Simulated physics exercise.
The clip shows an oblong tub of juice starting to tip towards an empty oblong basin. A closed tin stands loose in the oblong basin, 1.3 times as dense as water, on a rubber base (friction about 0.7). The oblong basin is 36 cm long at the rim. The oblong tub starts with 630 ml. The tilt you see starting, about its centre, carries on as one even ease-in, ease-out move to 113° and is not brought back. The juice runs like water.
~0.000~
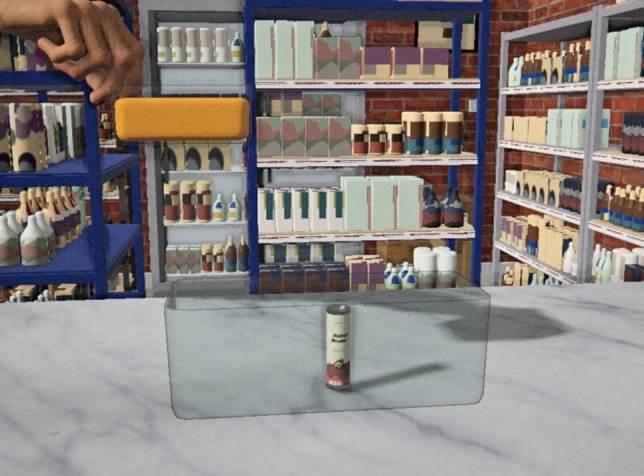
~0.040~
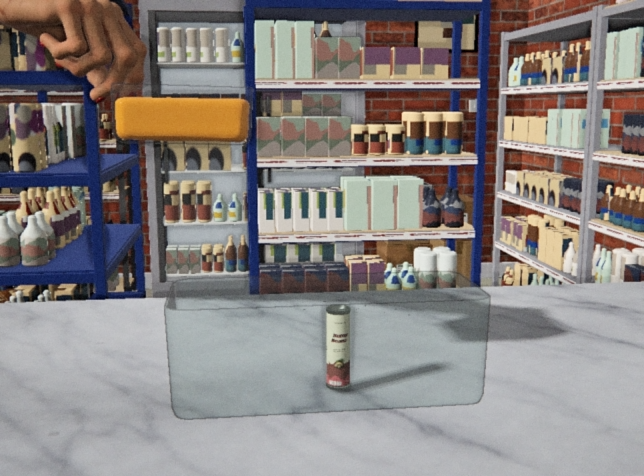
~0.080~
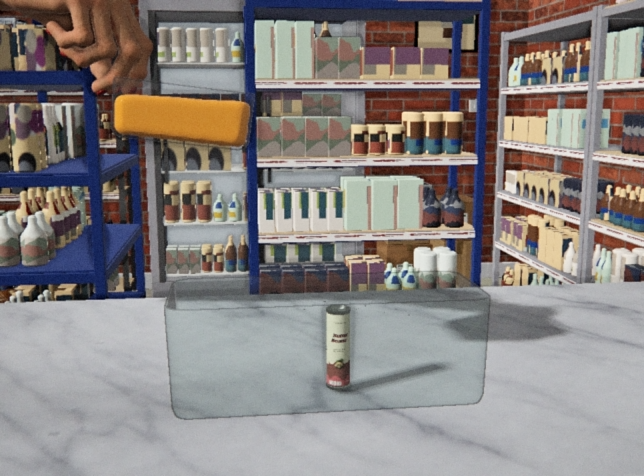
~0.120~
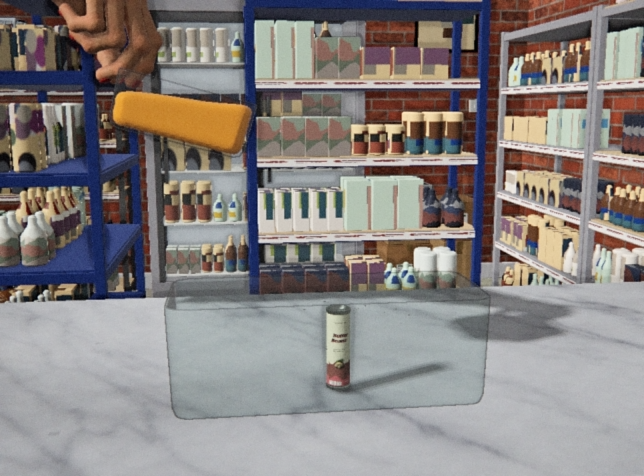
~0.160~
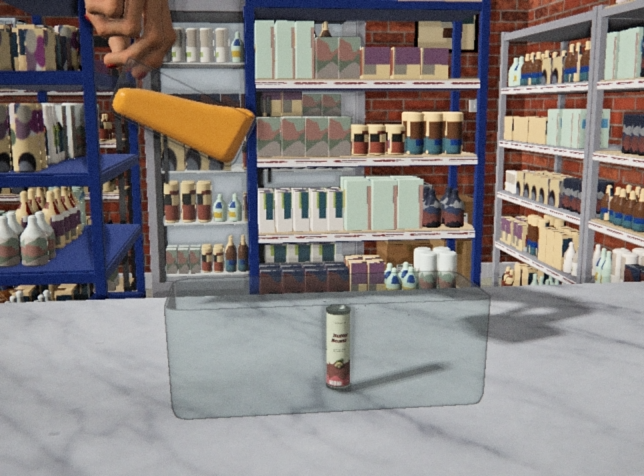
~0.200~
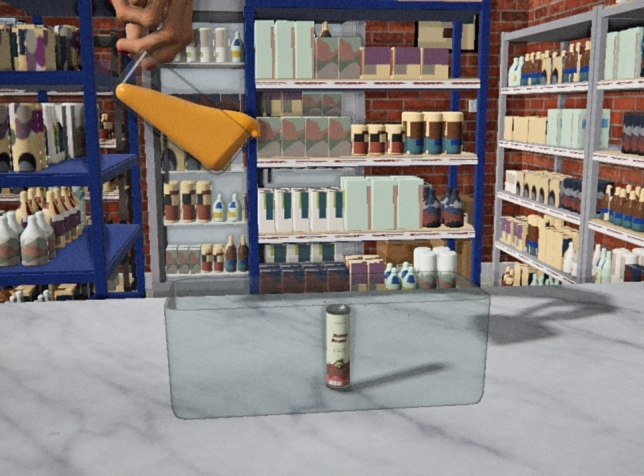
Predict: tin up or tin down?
The tin goes over.
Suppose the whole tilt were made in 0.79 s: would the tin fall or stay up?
Then it stays up.
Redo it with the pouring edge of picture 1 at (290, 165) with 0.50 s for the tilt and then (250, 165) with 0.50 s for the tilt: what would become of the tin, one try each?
First it remains upright; then it keeps standing.
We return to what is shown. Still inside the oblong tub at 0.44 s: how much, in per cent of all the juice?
About 9 per cent.
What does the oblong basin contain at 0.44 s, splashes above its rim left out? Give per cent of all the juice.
About 26 per cent.
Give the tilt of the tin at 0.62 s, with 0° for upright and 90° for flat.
About 15°.
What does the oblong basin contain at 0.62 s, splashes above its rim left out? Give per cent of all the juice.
Near 88 in a hundred.
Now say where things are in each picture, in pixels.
In the first picture, tilt 0°; pouring edge (250, 89); surface from (122, 101) to (248, 101); the oblong basin's rim runs from (169, 296) to (474, 285); the tin's top is at (338, 312).
In the second picture, tilt 2°; pouring edge (250, 91); surface from (121, 100) to (248, 102).
In the third picture, tilt 7°; pouring edge (252, 97); surface from (122, 98) to (249, 104).
In the fourth picture, tilt 15°; pouring edge (254, 107); surface from (123, 95) to (252, 108).
In the fifth picture, tilt 26°; pouring edge (254, 120); surface from (122, 93) to (255, 113); 1 per cent is over the edge.
In the sixth picture, tilt 39°; pouring edge (251, 135); surface from (123, 87) to (242, 117); 7 per cent is over the edge.
By 0.44 s the tilt is 109° and 9 per cent is still to pour; the tin stands where it began.
By 0.62 s the tilt is 113° and 1 per cent is still to pour; the tin leans 14°.
By 0.80 s the tilt is 113° and 0 per cent is still to pour; the tin leans 59°.
By 1.00 s the tilt is 113° and 0 per cent is still to pour; the tin lies on its side.
At rest the tin lies on its side.
